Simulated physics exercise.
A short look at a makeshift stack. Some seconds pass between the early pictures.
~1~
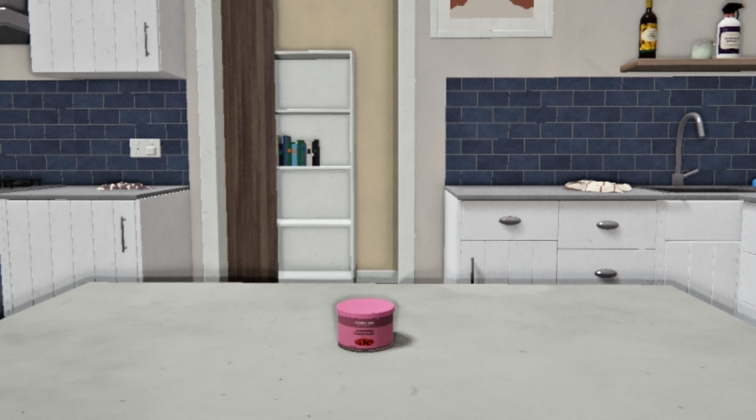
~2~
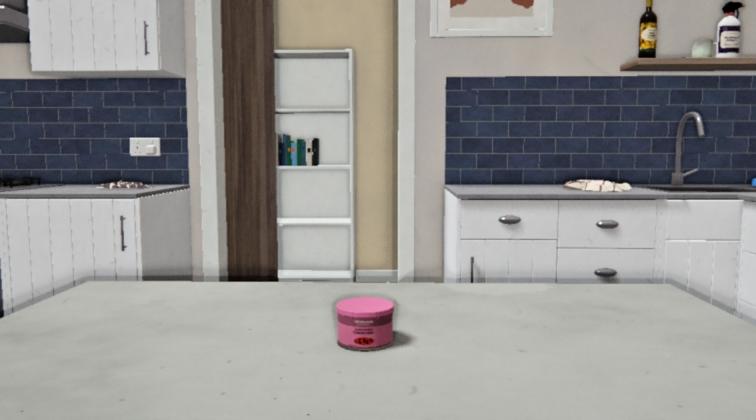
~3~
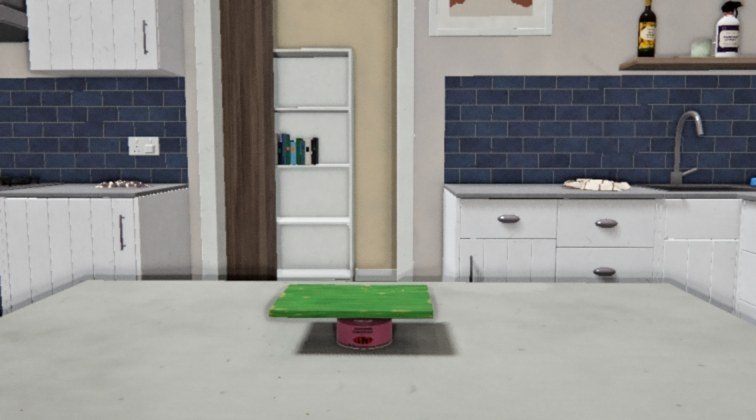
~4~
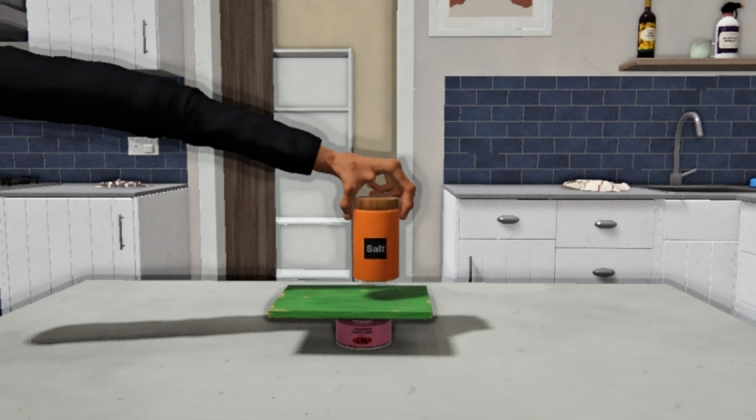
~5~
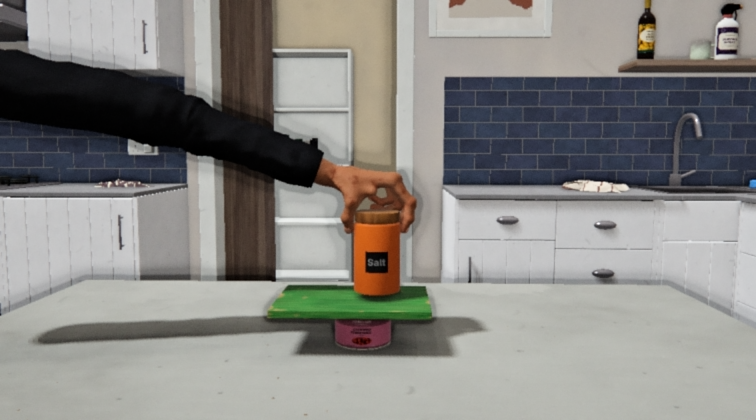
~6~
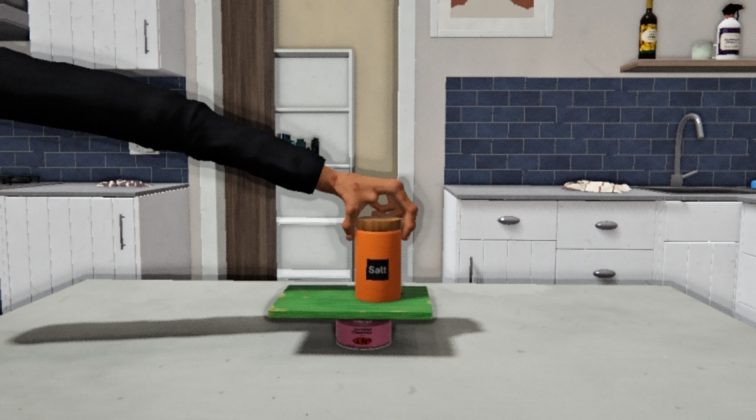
A hand lowers an orange salt jar onto a green board resting on a pink tub.
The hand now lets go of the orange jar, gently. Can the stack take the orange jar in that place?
As it turns out, it stays up.
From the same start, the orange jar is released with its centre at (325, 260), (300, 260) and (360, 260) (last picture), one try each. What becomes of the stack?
In the first case it keeps its balance; in the second case it loses its balance; in the third case it stays up.
Then, 0.20 s on from there, no change.
Then, 0.50 s on from there, orange jar resting near (378, 258).
In the end, all 3 unmoved. At the end, from the last picture's camera, orange jar near (378, 258). The stack keeps its balance.
